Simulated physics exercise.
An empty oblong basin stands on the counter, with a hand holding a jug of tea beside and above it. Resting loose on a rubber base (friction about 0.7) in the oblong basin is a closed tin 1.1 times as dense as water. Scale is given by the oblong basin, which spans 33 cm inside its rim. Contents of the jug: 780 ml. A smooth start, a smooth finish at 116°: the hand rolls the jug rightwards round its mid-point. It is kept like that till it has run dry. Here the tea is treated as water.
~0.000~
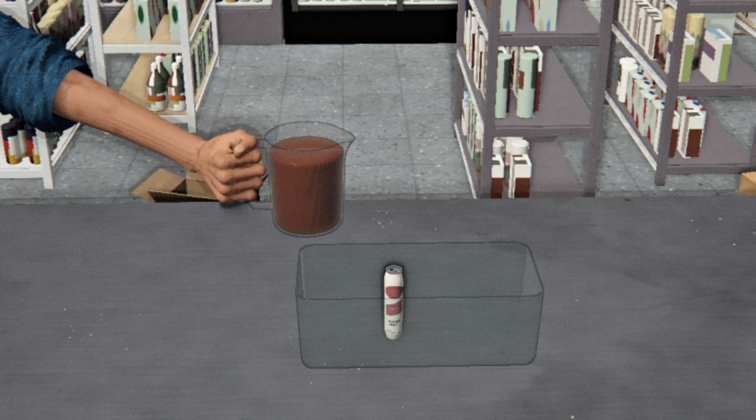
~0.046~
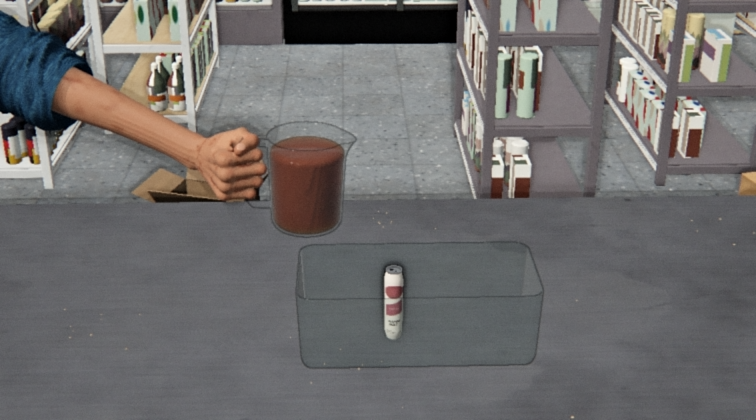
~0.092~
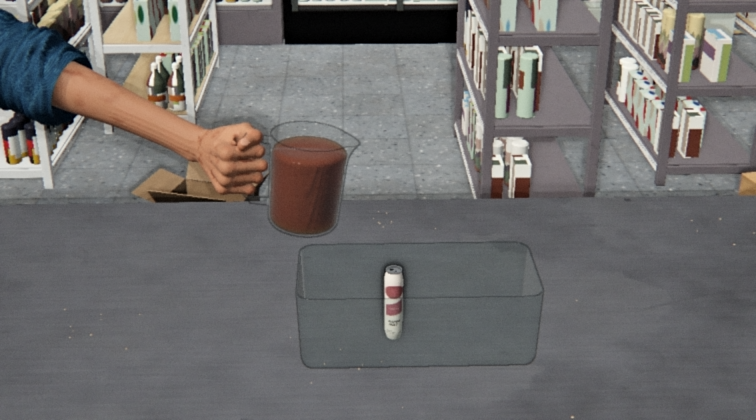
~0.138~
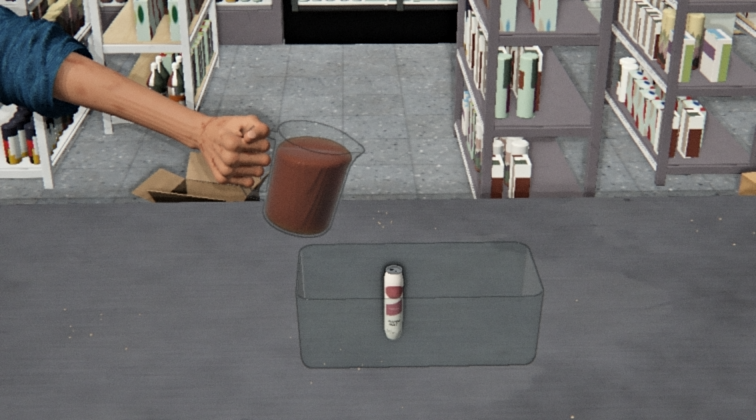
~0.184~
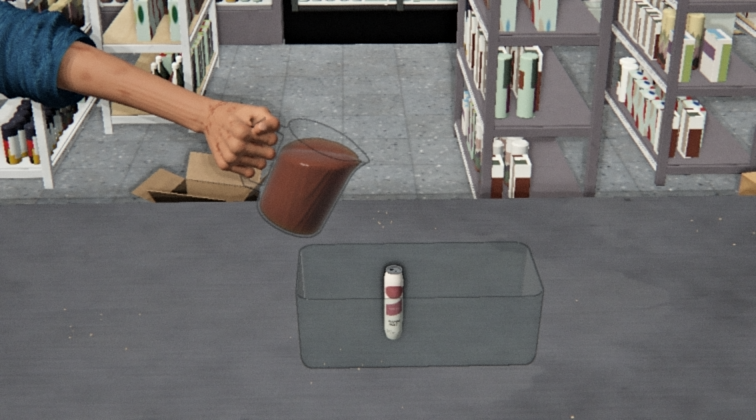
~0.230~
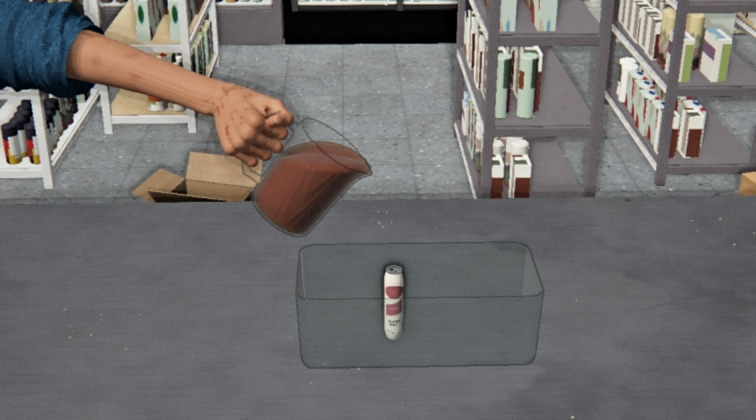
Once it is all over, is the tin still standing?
It keels over.
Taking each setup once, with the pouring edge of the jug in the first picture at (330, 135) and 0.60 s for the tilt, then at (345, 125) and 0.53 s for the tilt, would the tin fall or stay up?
Run one: It tumbles. Run two: It tumbles.
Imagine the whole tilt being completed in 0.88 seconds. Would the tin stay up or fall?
The tin tips over.
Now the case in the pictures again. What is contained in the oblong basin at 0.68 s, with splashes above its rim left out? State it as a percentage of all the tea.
The share is close to 80 percent.
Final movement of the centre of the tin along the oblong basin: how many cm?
Shift of tin centre: Approx. 3.0 cm.
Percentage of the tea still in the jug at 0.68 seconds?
Close to 8 in a hundred.
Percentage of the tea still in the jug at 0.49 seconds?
I'd put it near 50 percent.
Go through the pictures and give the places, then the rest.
It leans 0°; its right rim is at (355, 137); the tea meets the walls at (269, 148) and (345, 147); the oblong basin's rim runs from (298, 272) to (536, 269); the tin's top is at (394, 273), in the first frame.
It leans 2°; its right rim is at (357, 138); the tea meets the walls at (270, 147) and (346, 148), in the second frame.
It leans 7°; its right rim is at (360, 142); the tea meets the walls at (272, 146) and (348, 150), in the third frame.
It leans 15°; its right rim is at (365, 149); the tea meets the walls at (276, 147) and (353, 152), in the fourth frame.
It leans 25°; its right rim is at (370, 160); the tea meets the walls at (274, 164) and (362, 155), in the fifth frame.
It leans 37°; its right rim is at (373, 173); the tea meets the walls at (267, 171) and (367, 163); 1 per cent is over the edge, in the sixth frame.
After 0.49 s the tilt is 107° and 50 per cent is still to pour; the tin stands where it began.
After 0.68 s the tilt is 116° and 8 per cent is still to pour; the tin leans 8°.
After 0.88 s the tilt is 116° and 0 per cent is still to pour; the tin leans 47°.
After 1.10 s the tilt is 116° and 0 per cent is still to pour; the tin lies on its side.
In the end the tin lies on its side.
